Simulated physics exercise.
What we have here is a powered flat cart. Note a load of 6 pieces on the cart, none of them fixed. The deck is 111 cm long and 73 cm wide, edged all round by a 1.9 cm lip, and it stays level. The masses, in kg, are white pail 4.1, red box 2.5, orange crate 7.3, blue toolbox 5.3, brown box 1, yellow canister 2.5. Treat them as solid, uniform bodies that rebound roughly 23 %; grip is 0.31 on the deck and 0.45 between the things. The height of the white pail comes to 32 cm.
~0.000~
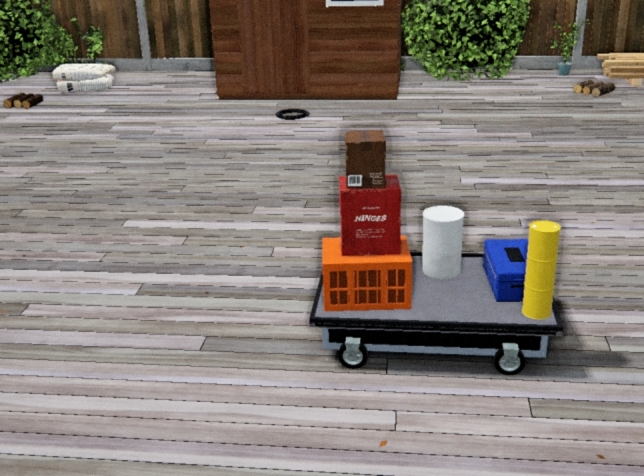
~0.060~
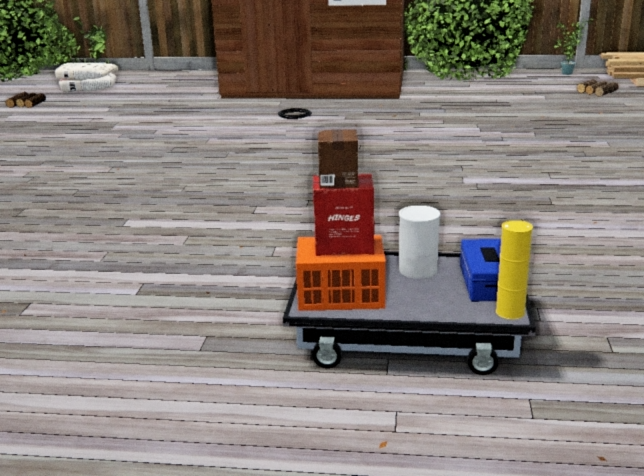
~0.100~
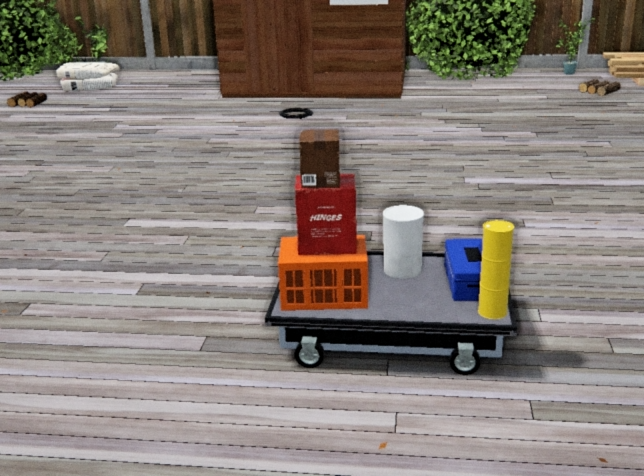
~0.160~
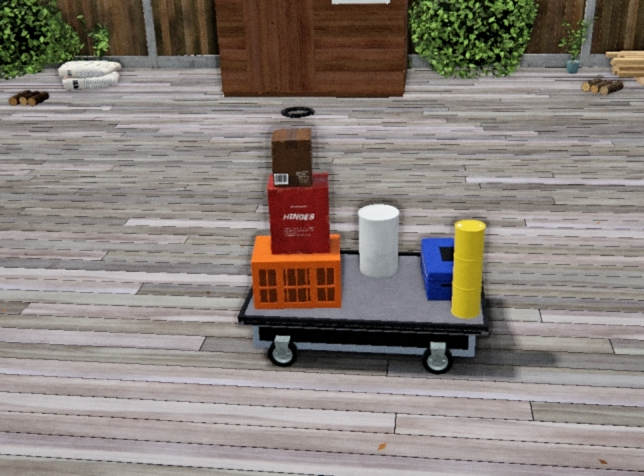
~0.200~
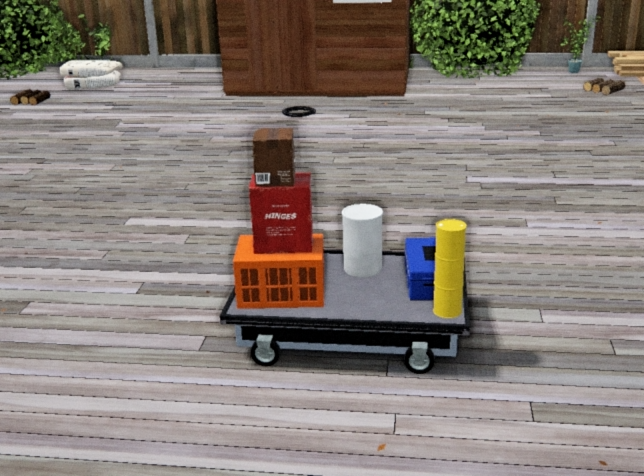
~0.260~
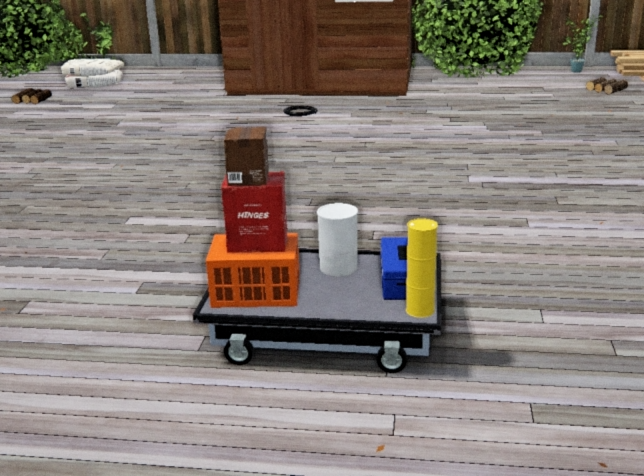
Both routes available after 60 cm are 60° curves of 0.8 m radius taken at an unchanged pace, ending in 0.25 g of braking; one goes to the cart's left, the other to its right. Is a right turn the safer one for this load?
Most likely the load holds up better bending to the right.
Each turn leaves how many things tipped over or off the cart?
Going left: 4; going right: 3.
Turning left. At 0.56 s, cart 118 cm along, turned 31°; red box leaning 5° near (123, 216); white pail leaning 19° near (204, 245); orange crate leaning 4°.
After 1.06 s, cart 216 cm along, turned 60°; yellow canister now off the cart; orange crate slid 20 cm; blue toolbox slid 10 cm.
After 1.36 s, cart 251 cm along, turned 60°; orange crate slid 19 cm; blue toolbox slid 10 cm.
By the end (2.1 s), off the cart, white pail, red box, brown box and yellow canister; not toppled but over 10 cm from the start, orange crate; blue toolbox in place, give or take 10 cm.
Turning right instead, red box, brown box and yellow canister tipped over or off the cart, 3 of 6 in all.
